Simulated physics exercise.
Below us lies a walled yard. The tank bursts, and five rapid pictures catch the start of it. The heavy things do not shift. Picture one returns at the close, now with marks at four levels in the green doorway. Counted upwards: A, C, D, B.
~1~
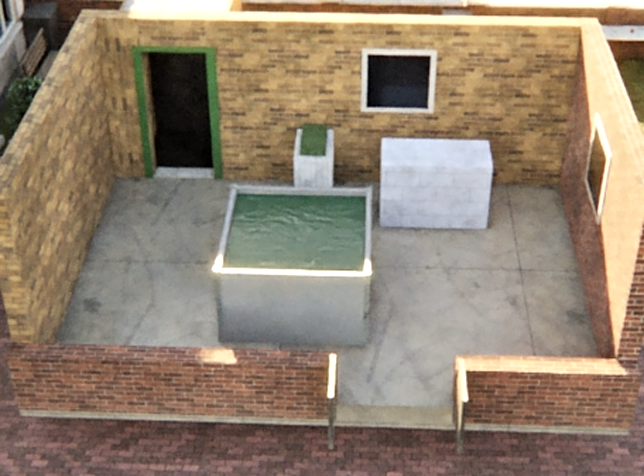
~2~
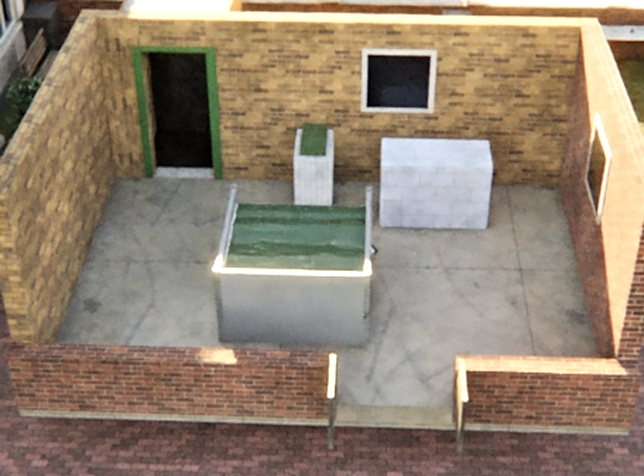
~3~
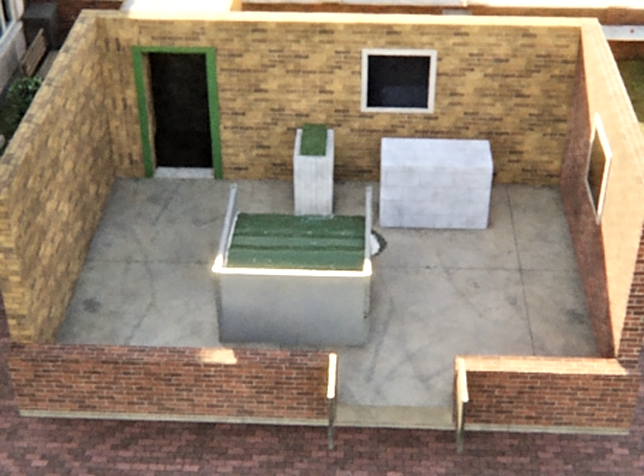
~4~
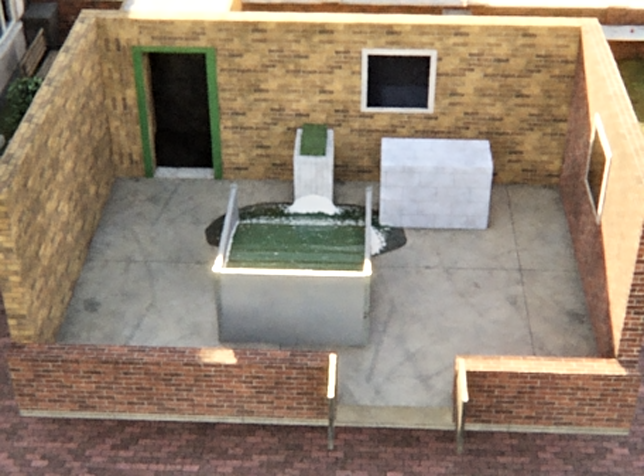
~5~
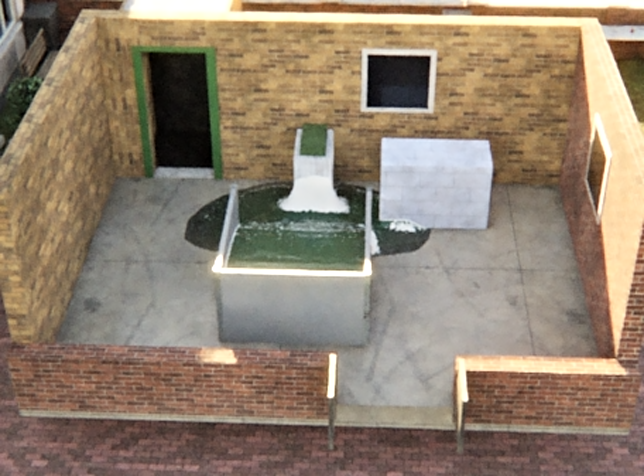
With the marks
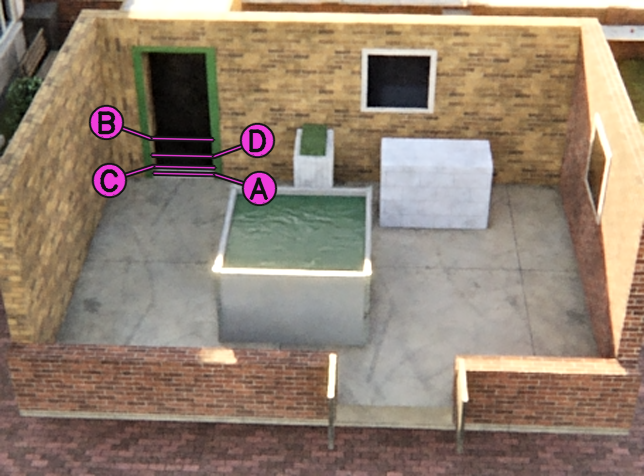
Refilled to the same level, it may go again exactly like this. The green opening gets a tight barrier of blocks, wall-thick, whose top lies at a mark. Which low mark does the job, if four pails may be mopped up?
Take D.
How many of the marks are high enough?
Two of them.
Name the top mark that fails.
The answer is C.
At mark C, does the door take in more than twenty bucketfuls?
No.
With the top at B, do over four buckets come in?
No.
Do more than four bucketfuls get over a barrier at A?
Yes, it does.
On the marked copy, A at (184, 173); B at (181, 139); C at (183, 167); D at (182, 155); from the bottom up A, C, D, B.
Choosing A, dozens of bucketfuls pour in.
Choosing B, nothing gets over.
Choosing C, about 7 bucketfuls get in.
Choosing D, a splash gets over, under a bucket.
